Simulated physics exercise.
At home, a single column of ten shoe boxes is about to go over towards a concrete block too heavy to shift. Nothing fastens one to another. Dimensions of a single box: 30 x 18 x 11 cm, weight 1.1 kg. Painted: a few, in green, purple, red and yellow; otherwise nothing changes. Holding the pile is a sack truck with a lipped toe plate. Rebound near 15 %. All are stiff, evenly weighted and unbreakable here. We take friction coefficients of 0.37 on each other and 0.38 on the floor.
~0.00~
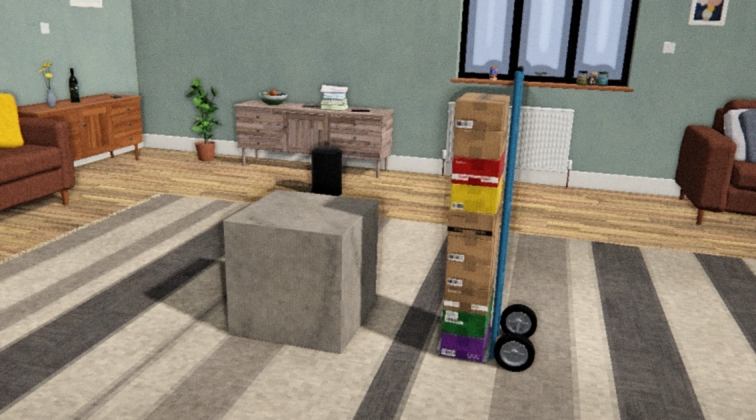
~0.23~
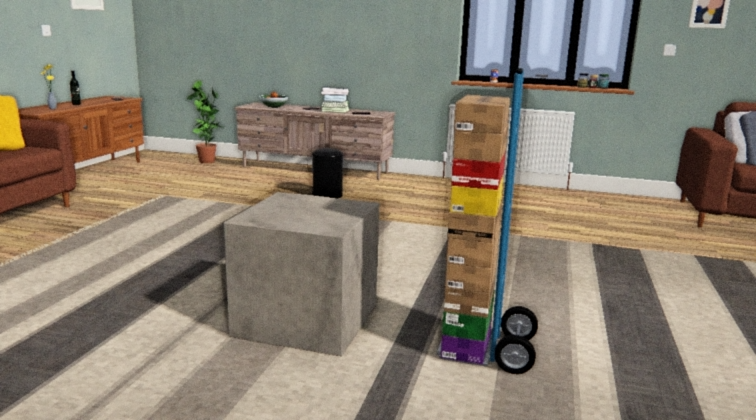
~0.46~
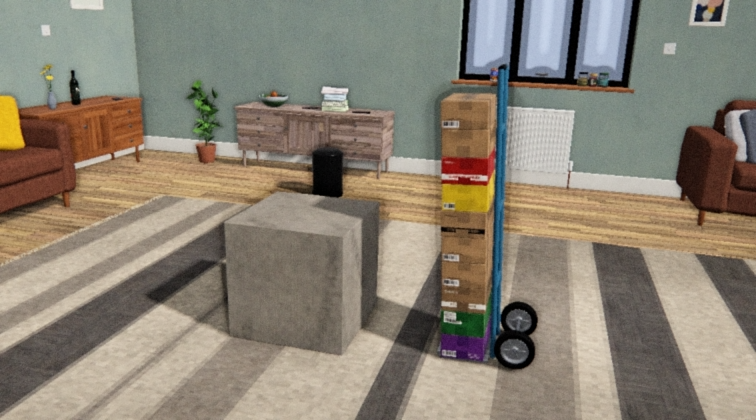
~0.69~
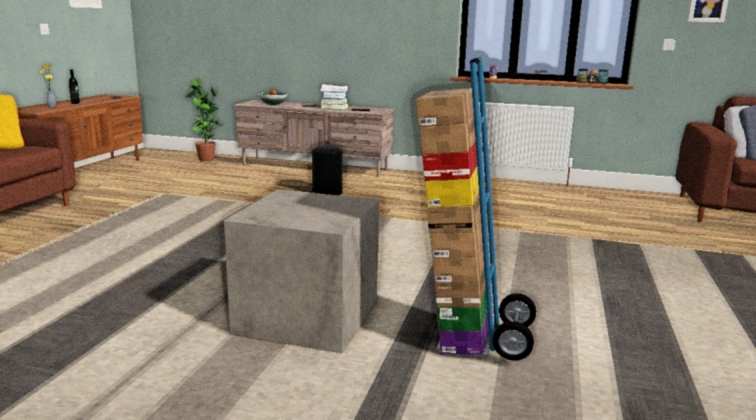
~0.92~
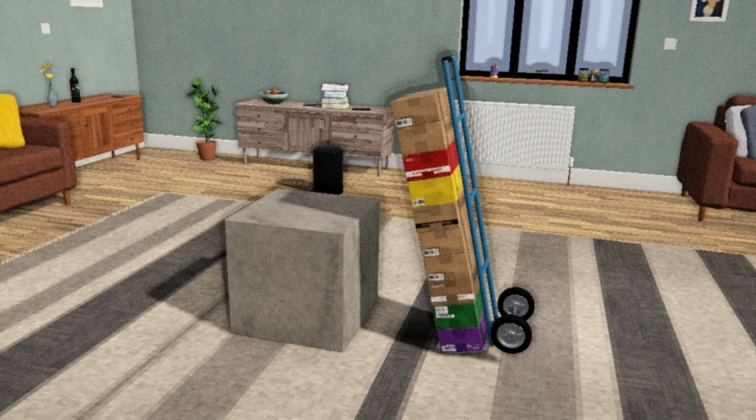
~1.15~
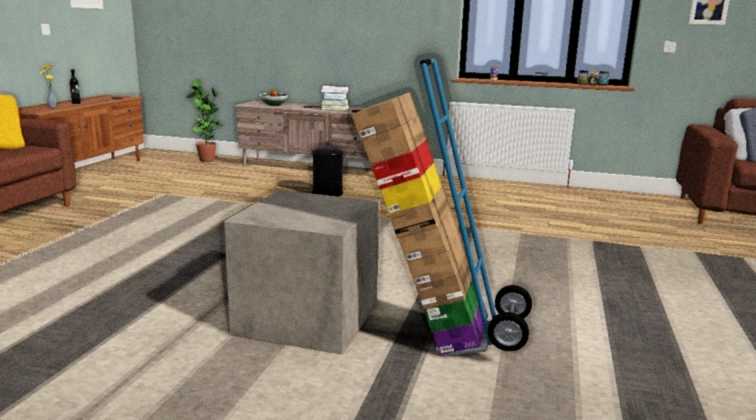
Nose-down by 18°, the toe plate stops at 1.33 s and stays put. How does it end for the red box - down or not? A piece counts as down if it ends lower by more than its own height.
It ends down.
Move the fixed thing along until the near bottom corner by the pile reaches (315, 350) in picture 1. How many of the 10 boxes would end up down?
8 in total.
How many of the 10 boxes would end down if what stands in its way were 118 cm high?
That makes 0 in total.
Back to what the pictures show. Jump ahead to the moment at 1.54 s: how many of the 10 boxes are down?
At that moment the count is 3.
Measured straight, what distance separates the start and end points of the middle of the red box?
Some 72 centimetres.
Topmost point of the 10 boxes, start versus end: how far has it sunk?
Roughly 36 centimetres lower at the end.
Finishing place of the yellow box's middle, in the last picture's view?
Around (374, 199).
After 1.26 s, none of the 10 boxes down, 10 disturbed; red box 29° from how it stood, 58 mm lower; yellow box 29° from how it stood, 44 mm lower.
After 1.54 s, 3 of the 10 boxes down; red box on its side; green box 38° from how it stood.
In the end (2.5 s), 3 of the 10 boxes down; red box on its side; yellow box 38° from how it stood, 9 cm lower; green box 38° from how it stood. From the last view, middles, red box near (323, 194), yellow box near (374, 199).
